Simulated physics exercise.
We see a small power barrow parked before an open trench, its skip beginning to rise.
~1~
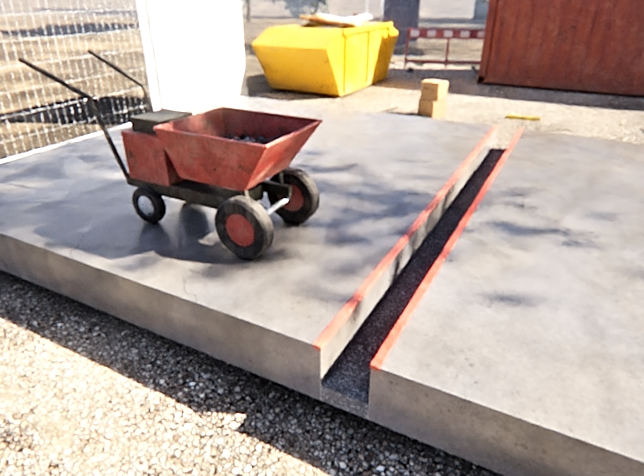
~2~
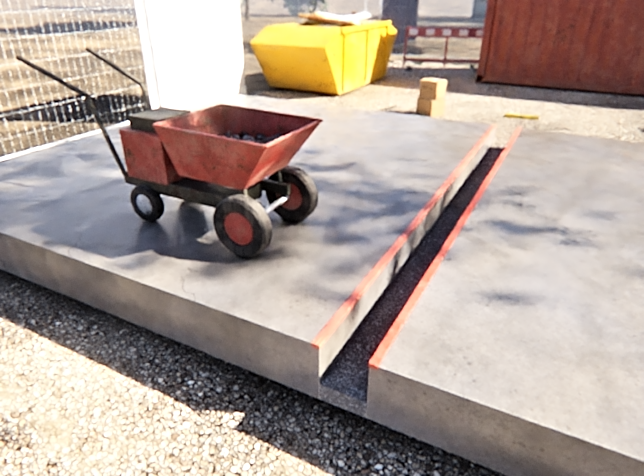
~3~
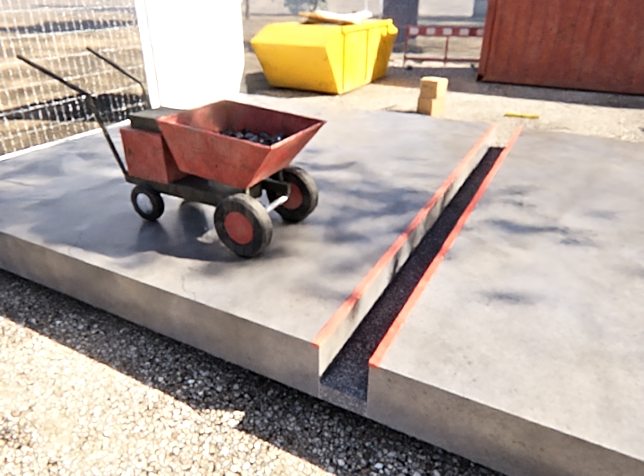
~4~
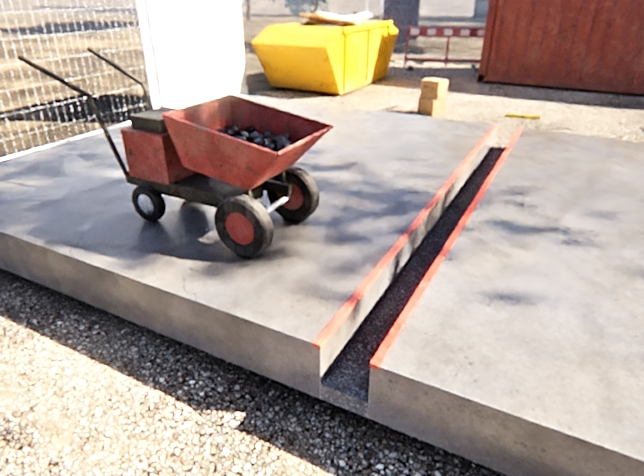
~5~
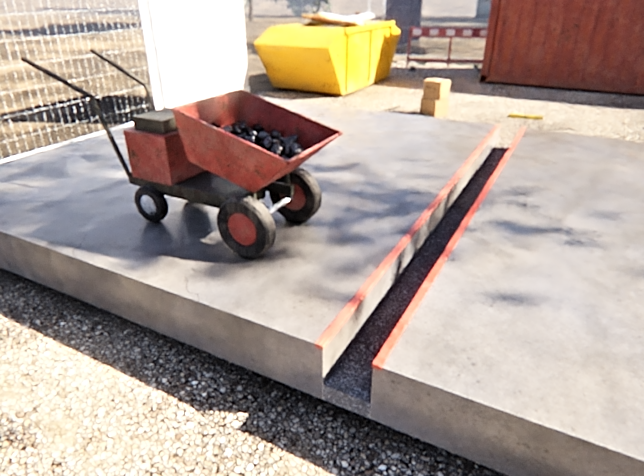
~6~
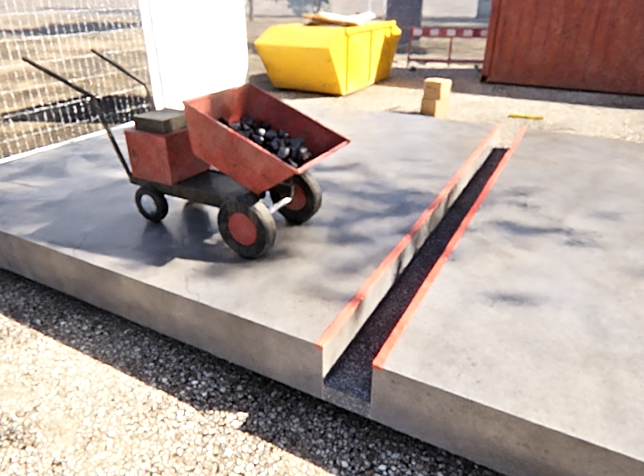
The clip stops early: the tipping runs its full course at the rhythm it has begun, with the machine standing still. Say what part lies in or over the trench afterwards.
The trench takes less than half.
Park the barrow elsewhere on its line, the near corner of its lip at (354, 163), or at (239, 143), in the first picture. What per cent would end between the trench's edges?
Roughly 0 per cent, and 10 per cent.
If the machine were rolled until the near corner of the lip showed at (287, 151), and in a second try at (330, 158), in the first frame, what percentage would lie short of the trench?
First some 10, then 0 per cent.
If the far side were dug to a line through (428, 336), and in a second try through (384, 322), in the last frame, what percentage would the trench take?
In turn 40 and 30 in a hundred.
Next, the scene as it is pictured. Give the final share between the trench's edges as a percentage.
Near 35 %.
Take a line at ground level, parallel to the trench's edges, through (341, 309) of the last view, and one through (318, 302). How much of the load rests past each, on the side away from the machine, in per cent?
First some 40, then 60 per cent.
Just after the last frame, skip tipped steeply; every one in the skip.
A moment on, skip tipped right over; almost all in the skip; just a few short of the trench.
Further on, skip tipped right over; roughly a third in the skip; roughly a third short of the trench; roughly a quarter in or heaped over the trench.
When it is over, skip tipped right over; roughly a third in the skip; roughly a third short of the trench; roughly a third in or heaped over the trench; not one beyond it.
